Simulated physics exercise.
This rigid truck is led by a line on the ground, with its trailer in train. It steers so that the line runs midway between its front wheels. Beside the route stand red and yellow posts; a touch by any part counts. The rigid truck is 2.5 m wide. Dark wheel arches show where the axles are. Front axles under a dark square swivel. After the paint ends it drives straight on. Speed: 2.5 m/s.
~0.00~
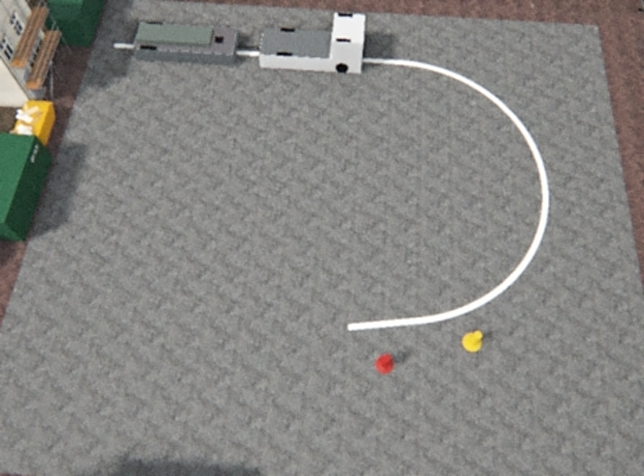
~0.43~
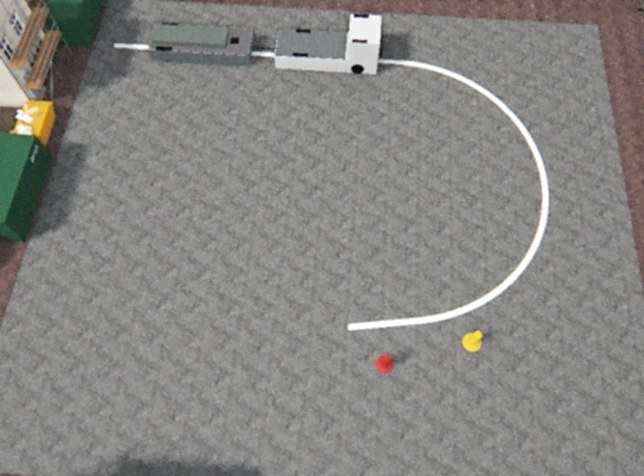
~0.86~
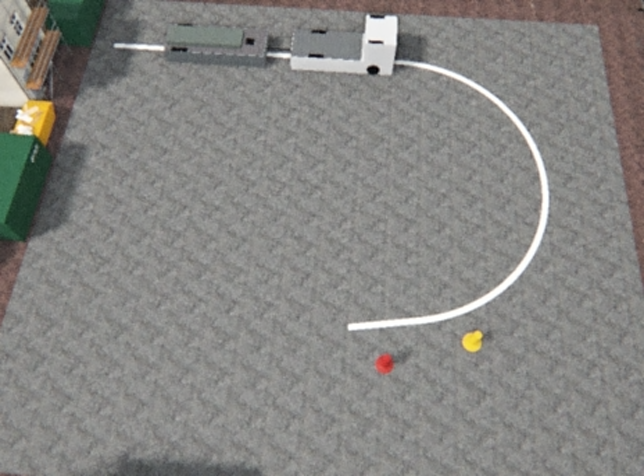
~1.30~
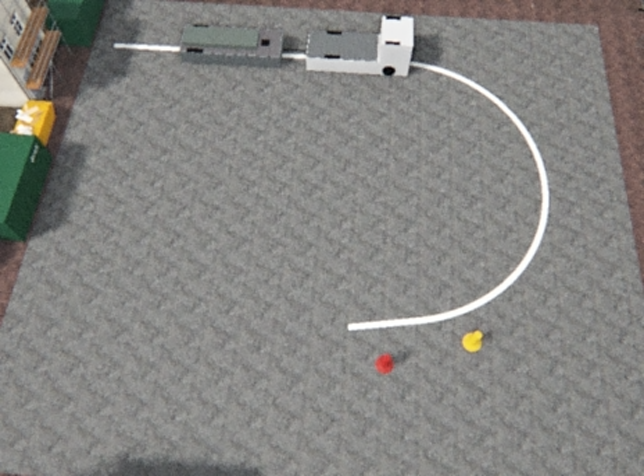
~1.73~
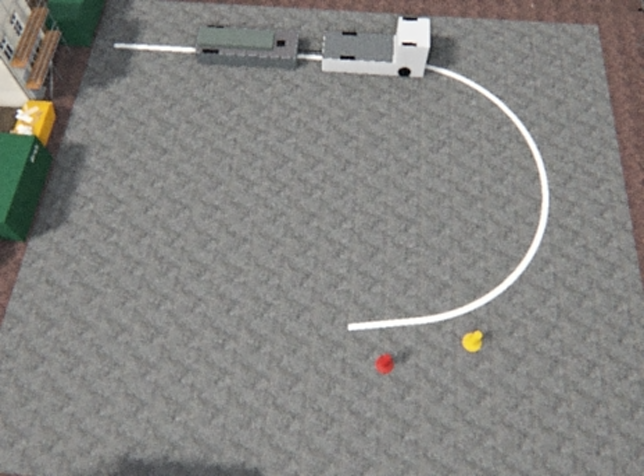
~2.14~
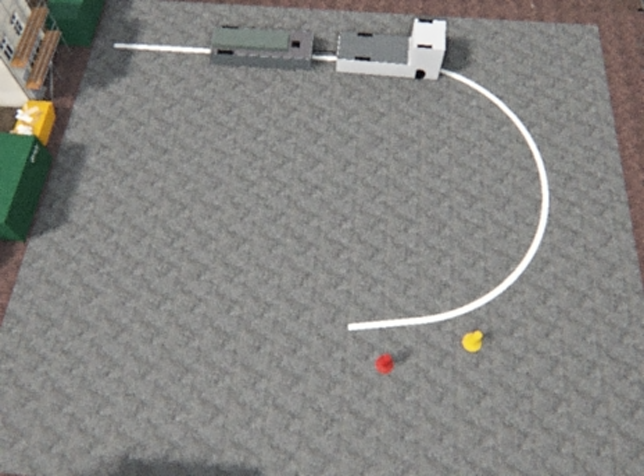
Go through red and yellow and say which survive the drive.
Red escapes. Yellow takes a hit.
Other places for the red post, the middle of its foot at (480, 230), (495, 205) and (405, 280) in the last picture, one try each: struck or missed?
First hit, second hit, third hit.
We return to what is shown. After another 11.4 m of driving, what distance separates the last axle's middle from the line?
Some 40 cm off it.
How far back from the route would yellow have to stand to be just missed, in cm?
About: Yellow 30.
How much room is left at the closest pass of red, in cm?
Red 20.
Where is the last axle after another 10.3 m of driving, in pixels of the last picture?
Around (368, 51).
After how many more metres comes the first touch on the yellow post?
About 23.5 m.
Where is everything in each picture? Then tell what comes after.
In the first picture, nose (360, 46); last axle (152, 36); still straight; red (385, 363), yellow (474, 340); 1 trailer.
In the second picture, nose (376, 47); last axle (167, 37); still straight.
In the third picture, nose (392, 48); last axle (182, 38); still straight.
In the fourth picture, nose (407, 49); last axle (198, 38); still straight.
In the fifth picture, nose (423, 50); last axle (213, 39); still straight.
In the sixth picture, nose (438, 53); last axle (228, 40); turned 2°; red (385, 363), yellow (474, 340).
Then, 6.8 s in, the last axle is at (384, 54) of the last picture, 45 cm off the line.
Then, 11.6 s in, the last axle is at (501, 129) of the last picture, 205 cm off the line; the rigid truck has hit yellow.
Then, 13.4 s in, the last axle is at (515, 176) of the last picture, 225 cm off the line; red has been passed with 20 cm to spare.
Then, 20.6 s in, the last axle is at (311, 315) of the last picture, 55 cm off the line; 1 of 2 struck in all.
